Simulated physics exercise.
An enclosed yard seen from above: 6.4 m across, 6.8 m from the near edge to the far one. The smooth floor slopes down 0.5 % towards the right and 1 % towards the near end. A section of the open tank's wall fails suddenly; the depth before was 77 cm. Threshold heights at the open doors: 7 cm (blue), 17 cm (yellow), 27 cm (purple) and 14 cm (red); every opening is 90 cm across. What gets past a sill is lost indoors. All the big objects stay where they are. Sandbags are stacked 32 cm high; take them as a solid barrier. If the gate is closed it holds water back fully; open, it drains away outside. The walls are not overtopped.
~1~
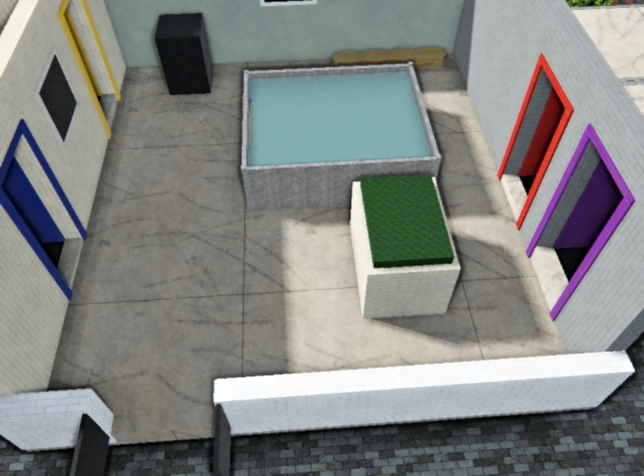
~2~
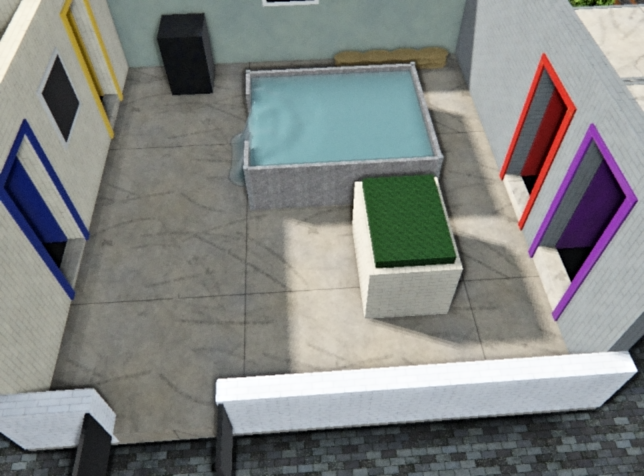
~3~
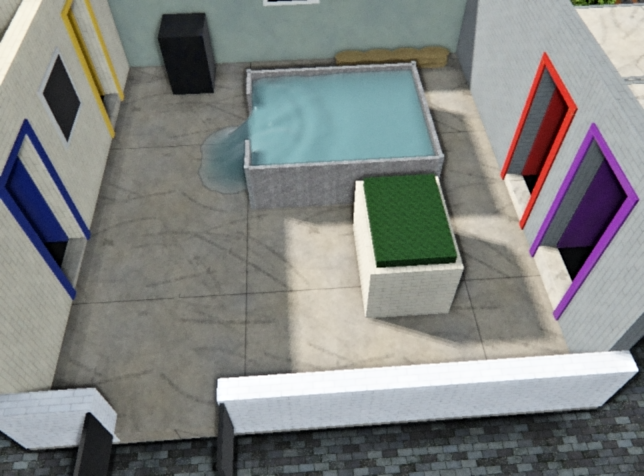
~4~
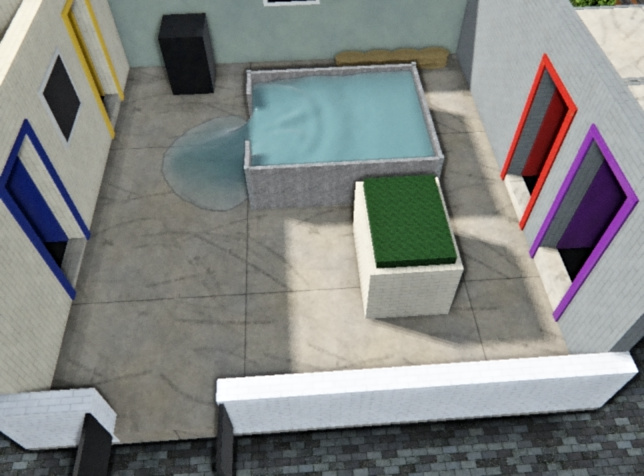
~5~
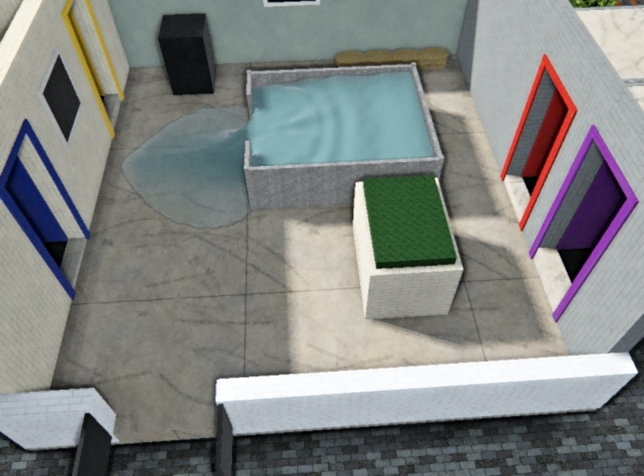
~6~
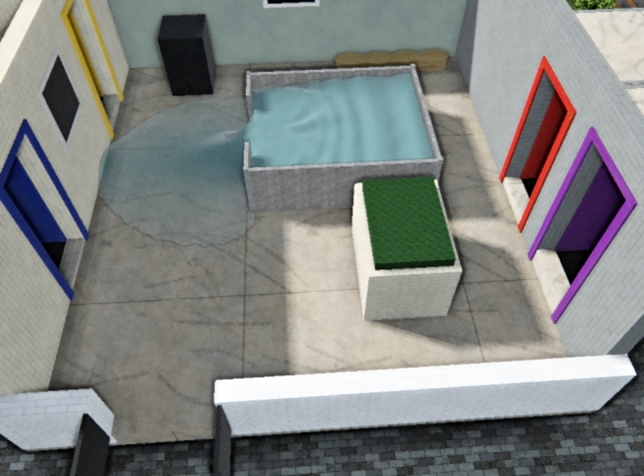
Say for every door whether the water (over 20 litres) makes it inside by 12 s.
Door by door: At the blue door it goes over the limit; at the yellow door it exceeds the limit; at the purple door it keeps below the limit; at the red door it does not reach the limit.
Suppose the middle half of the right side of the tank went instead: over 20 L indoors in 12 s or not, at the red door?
Then: Red past it.
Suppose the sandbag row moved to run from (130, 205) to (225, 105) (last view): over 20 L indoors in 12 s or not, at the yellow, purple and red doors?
Then: Yellow not over, purple not over, red below.
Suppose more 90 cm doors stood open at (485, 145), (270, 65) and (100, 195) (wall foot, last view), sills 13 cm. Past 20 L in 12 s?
In turn: Below, not over, above.
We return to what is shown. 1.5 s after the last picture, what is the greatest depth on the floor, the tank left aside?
Up to some 44 cm.
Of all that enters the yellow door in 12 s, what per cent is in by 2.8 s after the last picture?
About 75 per cent.
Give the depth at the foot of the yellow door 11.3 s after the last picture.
Some 8.0 cm.
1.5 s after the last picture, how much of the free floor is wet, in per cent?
About 30 per cent.
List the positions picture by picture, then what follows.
The open tank at (335, 116) is whole and still, 77 cm deep, in the first picture.
Water pours out at (253, 143) and has run 0.6 m, to (241, 183); typically 12 cm deep outside, 77 cm at the open tank's back, in the second picture.
Water pours out at (254, 145) and has run 0.9 m, to (208, 182); typically 13 cm deep outside, 77 cm at the open tank's back, in the third picture.
Water pours out at (254, 146) and has run 1.4 m, to (168, 173); typically 9 cm deep outside, 77 cm at the open tank's back, in the fourth picture.
Water pours out at (254, 146) and has run 2.1 m, to (127, 170); typically 6 cm deep outside, 77 cm at the open tank's back, in the fifth picture.
The front is at (99, 191), 2.5 m from the gap at (253, 147); 5.8 m2 of floor is under water; 76 cm left at the back of the open tank, in the sixth picture.
Then, 0.7 s after the last picture water covers 25 % of the floor and is deepest (48 cm) near (249, 160); blue door 16 cm at the sill, 1 L in, yellow door 30 cm at the sill, 6 L in, purple door not reached, red door not reached.
Then, 1.5 s after the last picture water covers 30 % of the floor and is deepest (44 cm) near (129, 73); blue door 17 cm at the sill, 29 L in, yellow door 31 cm at the sill, 48 L in, purple door not reached, red door not reached.
Then, 2.8 s after the last picture water covers 45 % of the floor and is deepest (36 cm) near (166, 78); blue door 14 cm at the sill, 73 L in, yellow door 27 cm at the sill, 107 L in, purple door not reached, red door not reached.
Then, 6.3 s after the last picture water covers 80 % of the floor and is deepest (21 cm) near (163, 89); blue door 10 cm at the sill, 121 L in, yellow door 16 cm at the sill, 145 L in, purple door 7 cm at the sill, 0 L in, red door not reached.
Then, 11.3 s after the last picture water covers 95 % of the floor and is deepest (14 cm) near (42, 419); blue door 7 cm at the sill, 138 L in, yellow door 8 cm at the sill, 146 L in, purple door 10 cm at the sill, 0 L in, red door 12 cm at the sill, 0 L in.
